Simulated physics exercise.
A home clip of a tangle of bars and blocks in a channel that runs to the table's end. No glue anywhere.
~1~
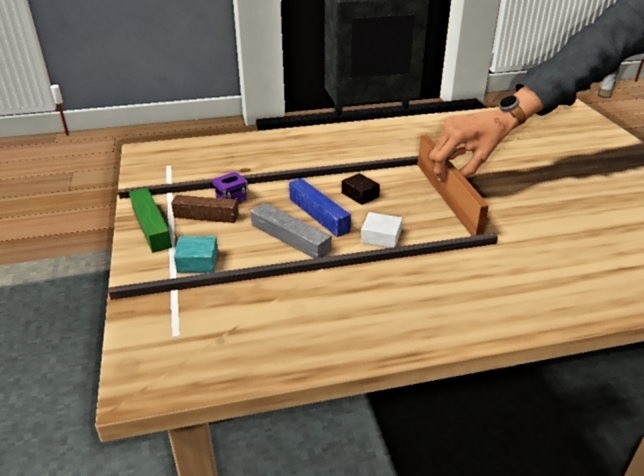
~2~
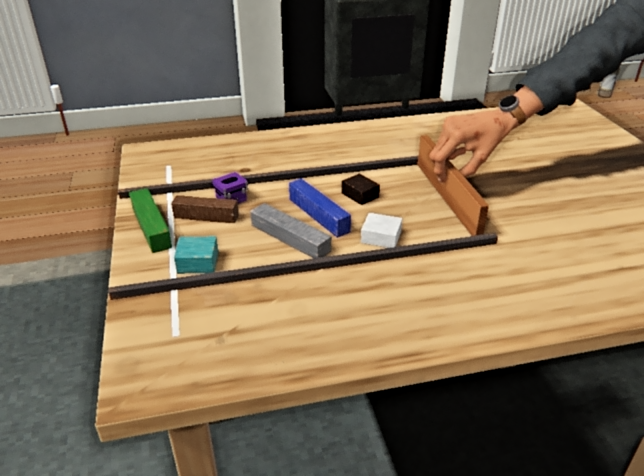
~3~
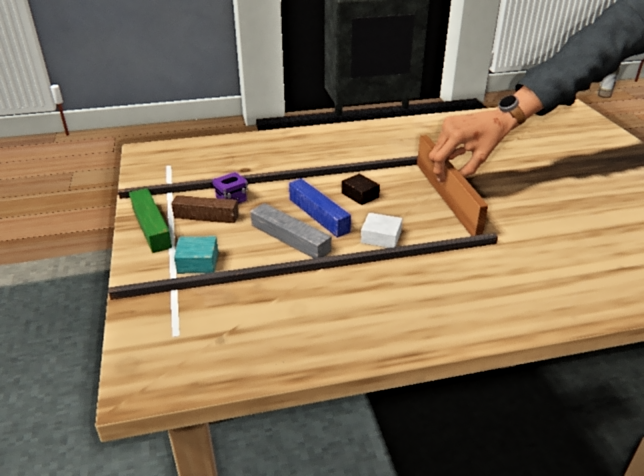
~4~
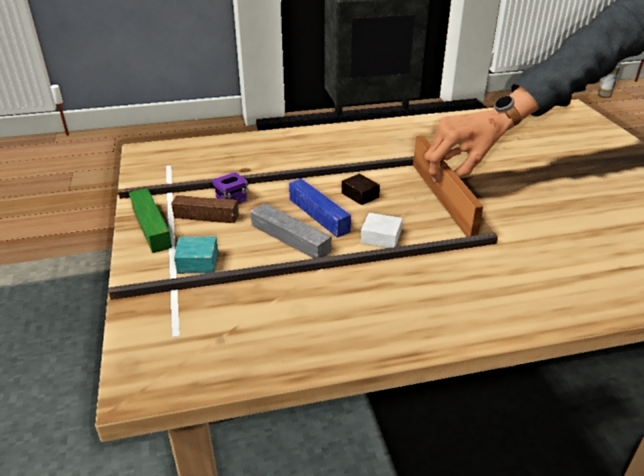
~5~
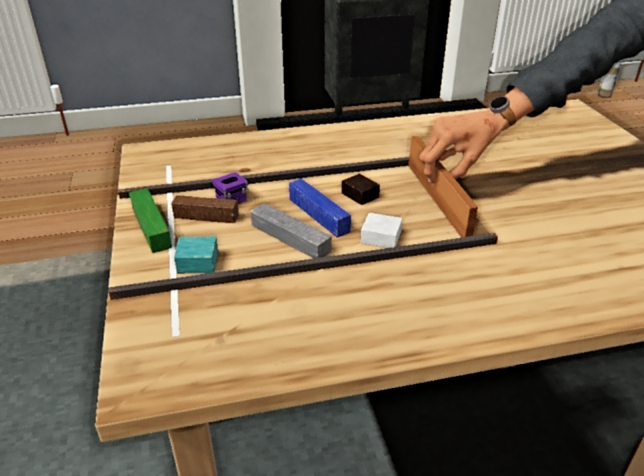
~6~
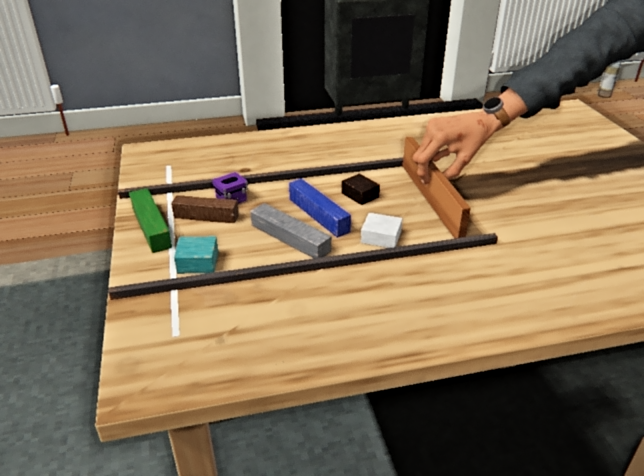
A hand held a wooden board upright at the right of a channel of scattered coloured bars and blocks, then slid it slightly left, while the pieces stayed still.
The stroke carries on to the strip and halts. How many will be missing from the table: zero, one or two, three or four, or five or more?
As it turns out, the number that fall off is three or four.
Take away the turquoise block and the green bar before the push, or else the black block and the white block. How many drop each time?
The counts: 1 and 0.
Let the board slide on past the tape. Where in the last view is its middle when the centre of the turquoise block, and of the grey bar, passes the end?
Its middle is around (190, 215) and around (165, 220).
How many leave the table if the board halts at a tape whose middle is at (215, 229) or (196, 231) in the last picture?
In that order 0 and 0.
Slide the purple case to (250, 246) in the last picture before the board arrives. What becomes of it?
Then it drops off.
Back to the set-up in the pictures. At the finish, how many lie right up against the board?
3 of them.
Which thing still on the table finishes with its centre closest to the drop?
It is the grey bar.
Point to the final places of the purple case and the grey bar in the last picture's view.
The purple case at (133, 197), the grey bar at (117, 255).
Early on, none off yet; green bar at rest near (150, 219); turquoise block at rest near (197, 255); brown bar at rest near (205, 209).
Finally, the number that fall off is three or four; lost, brown bar, turquoise block and green bar.
